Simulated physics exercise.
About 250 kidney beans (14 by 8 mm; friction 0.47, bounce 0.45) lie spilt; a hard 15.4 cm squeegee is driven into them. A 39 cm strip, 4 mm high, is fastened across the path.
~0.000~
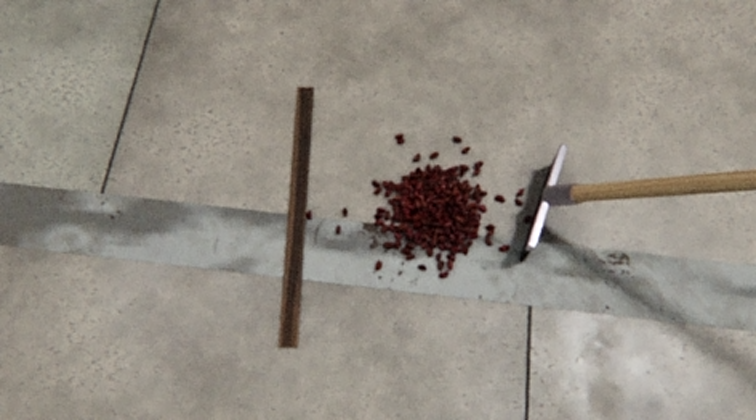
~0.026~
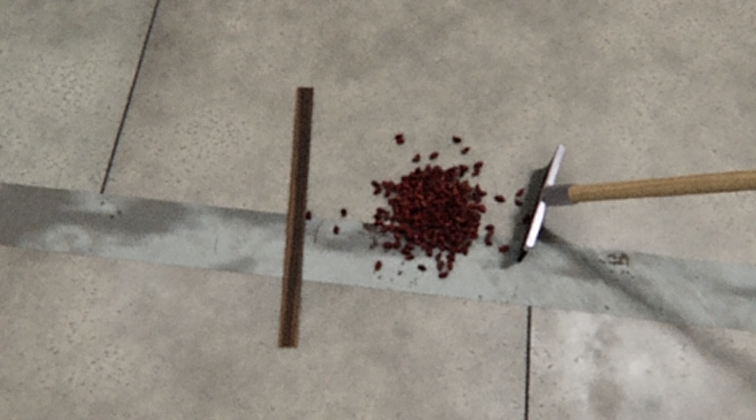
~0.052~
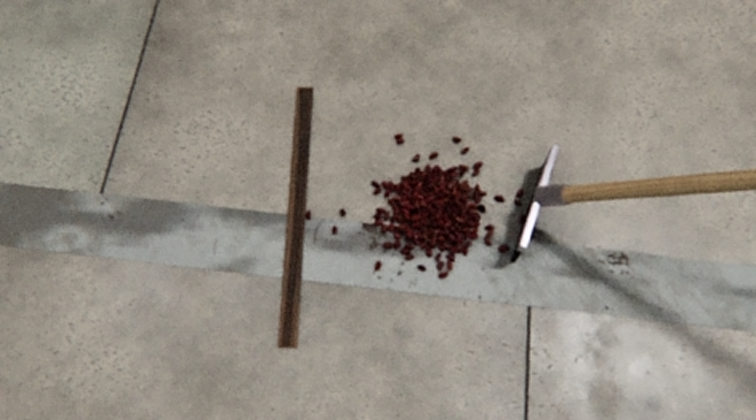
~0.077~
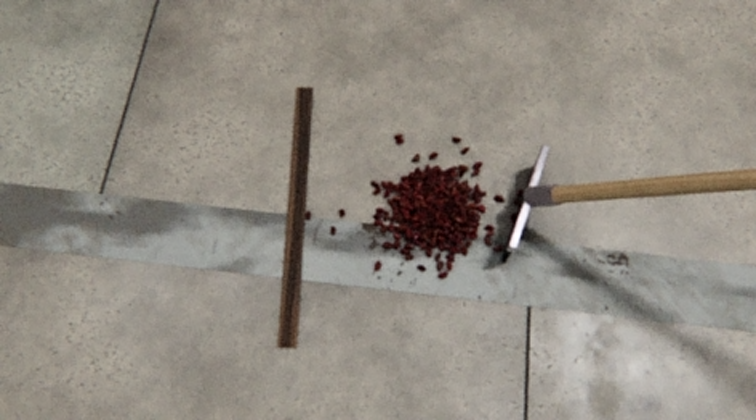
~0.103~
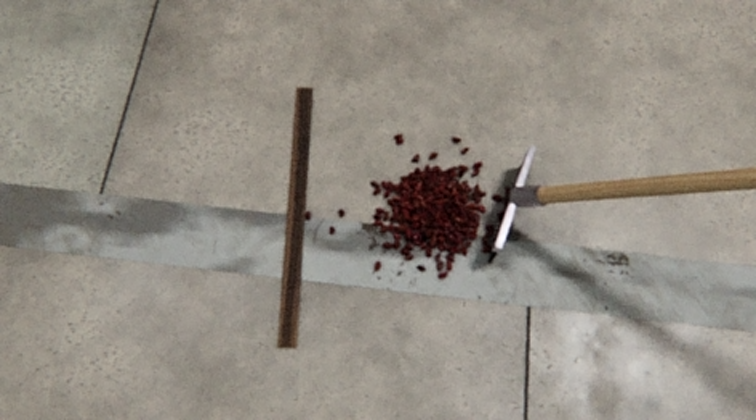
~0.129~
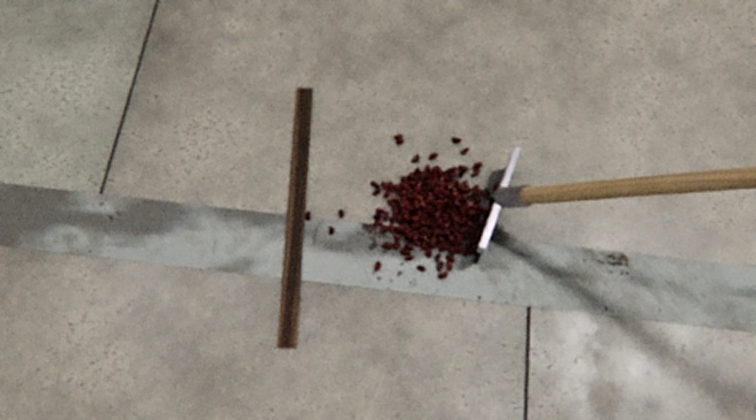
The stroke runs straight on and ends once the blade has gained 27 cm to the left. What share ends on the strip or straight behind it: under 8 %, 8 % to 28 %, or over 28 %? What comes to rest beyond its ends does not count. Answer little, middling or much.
On or straight behind the strip: Middling.
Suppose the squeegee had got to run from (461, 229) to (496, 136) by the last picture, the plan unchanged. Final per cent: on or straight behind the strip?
Over 30.
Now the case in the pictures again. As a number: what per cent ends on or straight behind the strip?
Some 20 per cent.
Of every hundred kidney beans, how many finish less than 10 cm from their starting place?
Roughly 10 per cent.
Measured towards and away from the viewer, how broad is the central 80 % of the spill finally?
About 20 cm.
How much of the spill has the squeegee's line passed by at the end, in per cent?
Roughly 20 per cent.
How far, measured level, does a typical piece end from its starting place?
Some 16 cm.
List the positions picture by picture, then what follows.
In the first frame, squeegee from (530, 247) to (561, 151); moved 0.0 cm; pieces shifted so far, 0; middle of the spill at (440, 202); strip at (298, 207).
In the second frame, squeegee from (528, 247) to (559, 152); moved 0.3 cm; pieces shifted so far, 0; middle of the spill at (440, 202).
In the third frame, squeegee from (522, 247) to (553, 152); moved 1.0 cm; pieces shifted so far, 1; middle of the spill at (439, 202).
In the fourth frame, squeegee from (512, 248) to (543, 152); moved 2.3 cm; pieces shifted so far, 3; middle of the spill at (439, 202).
In the fifth frame, squeegee from (497, 248) to (530, 153); moved 4.1 cm; pieces shifted so far, 5; middle of the spill at (439, 202).
In the sixth frame, squeegee from (482, 249) to (515, 153); moved 6.1 cm; pieces shifted so far, 10; middle of the spill at (439, 202); strip at (297, 207). Its speed is about 0.77 m/s, heading 8 degrees towards the viewer.
Then, at 0.31 s, squeegee 20 cm from its start, spill 19 cm wide; elsewhere 100 %.
Then, at 0.49 s, squeegee 27 cm from its start, spill 23 cm wide; on or straight behind the strip 15 %, elsewhere 85 %.
After 0.65 s, squeegee 27 cm from its start, spill 24 cm wide; on or straight behind the strip 20 %, elsewhere 80 %.
In the end, at 1.7 s, on or straight behind the strip 20 %, elsewhere 80 %.
